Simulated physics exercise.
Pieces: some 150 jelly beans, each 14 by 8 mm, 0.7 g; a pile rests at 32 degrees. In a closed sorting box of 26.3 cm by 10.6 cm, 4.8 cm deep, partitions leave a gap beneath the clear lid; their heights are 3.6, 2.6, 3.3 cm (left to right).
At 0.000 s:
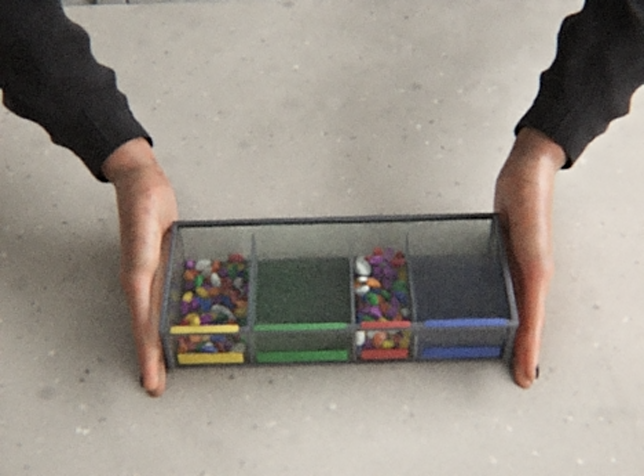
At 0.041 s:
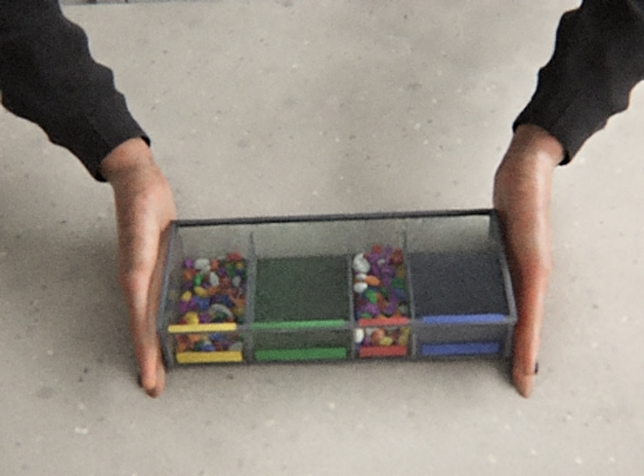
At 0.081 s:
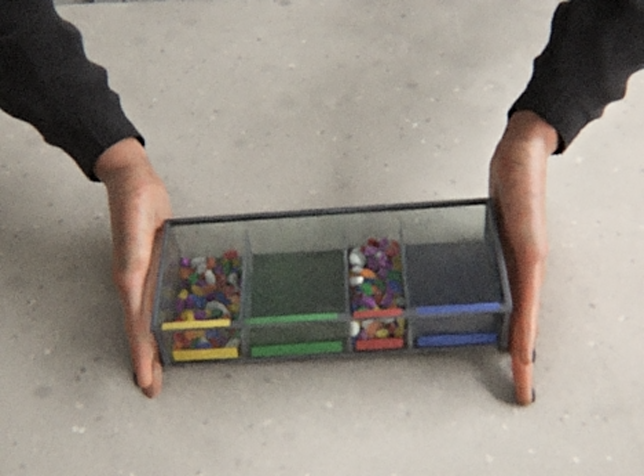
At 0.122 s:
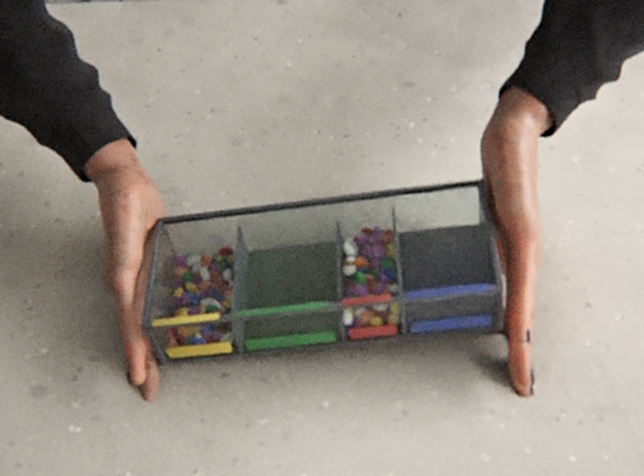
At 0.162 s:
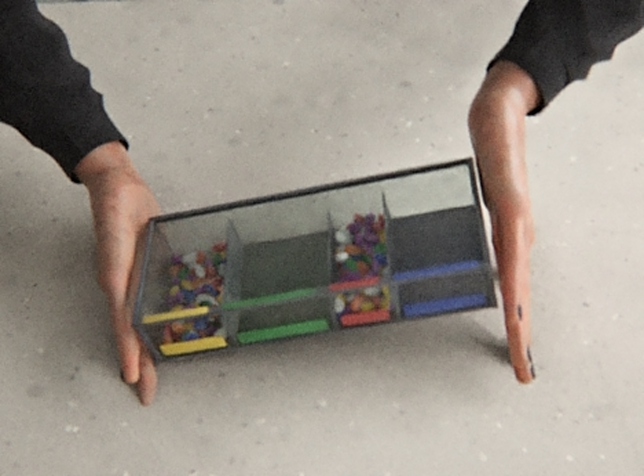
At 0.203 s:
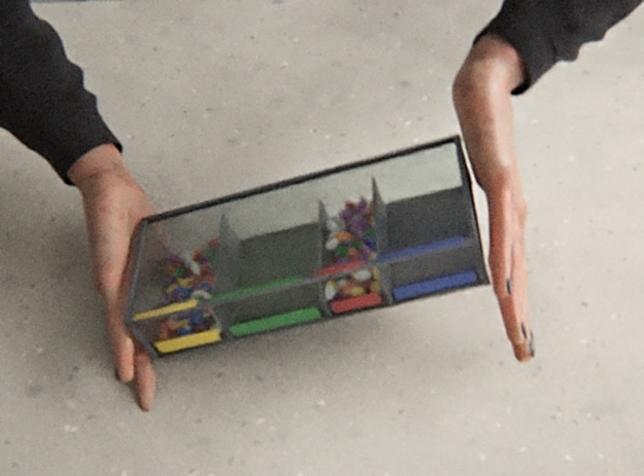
Clear-lidded box with colourful beans in two of four compartments being tilted by two hands, its right end rising steadily.
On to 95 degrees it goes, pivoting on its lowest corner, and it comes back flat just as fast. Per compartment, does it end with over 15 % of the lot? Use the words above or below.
Red: Below; blue: Below; green: Above; yellow: Above.
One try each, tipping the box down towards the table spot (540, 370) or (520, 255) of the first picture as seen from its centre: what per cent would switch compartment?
Some 30 and 35 per cent.
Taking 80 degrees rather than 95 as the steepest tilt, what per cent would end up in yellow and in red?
Yellow: 50, red: 20 (per cent).
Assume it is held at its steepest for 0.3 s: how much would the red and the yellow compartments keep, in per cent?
Then: Red 5, yellow 65.
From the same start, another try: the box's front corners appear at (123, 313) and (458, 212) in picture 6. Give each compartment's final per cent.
In the end red holds 0 %, blue holds 0 %, green holds 40 % and yellow holds 60 %.
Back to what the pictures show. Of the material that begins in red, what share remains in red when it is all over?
That compartment keeps close to 10 per cent of its own pieces.
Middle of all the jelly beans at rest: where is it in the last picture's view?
My guess is close to (210, 287).
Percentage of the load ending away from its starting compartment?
I'd put it at about 50 per cent.
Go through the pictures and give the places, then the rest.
Box tilt 0 degrees, front corners at (164, 331) and (512, 322); red 55 %, yellow 45 %, in the first frame.
Box tilt 1 degrees, front corners at (162, 330) and (510, 318), in the second frame.
Box tilt 4 degrees, front corners at (156, 327) and (506, 306), lowest corner left back, in the third frame.
Box tilt 8 degrees, front corners at (147, 325) and (498, 286), lowest corner left back, in the fourth frame.
Box tilt 13 degrees, front corners at (138, 322) and (486, 263), lowest corner left back, in the fifth frame.
Box tilt 18 degrees, front corners at (130, 320) and (471, 238), lowest corner left back; red 55 %, yellow 45 %. The box's pace is about 130 degrees a second, in the sixth frame.
Then, at 0.89 s, tilt 95 degrees; red 25 %, green 25 %, yellow 50 %.
After 1.34 s, tilt 41 degrees; red 5 %, green 30 %, yellow 65 %.
Then, at 1.87 s, tilt 0 degrees; red 5 %, green 30 %, yellow 65 %.
By 2.4 s all is still; red 5 %, blue 0 %, green 30 %, yellow 65 %.
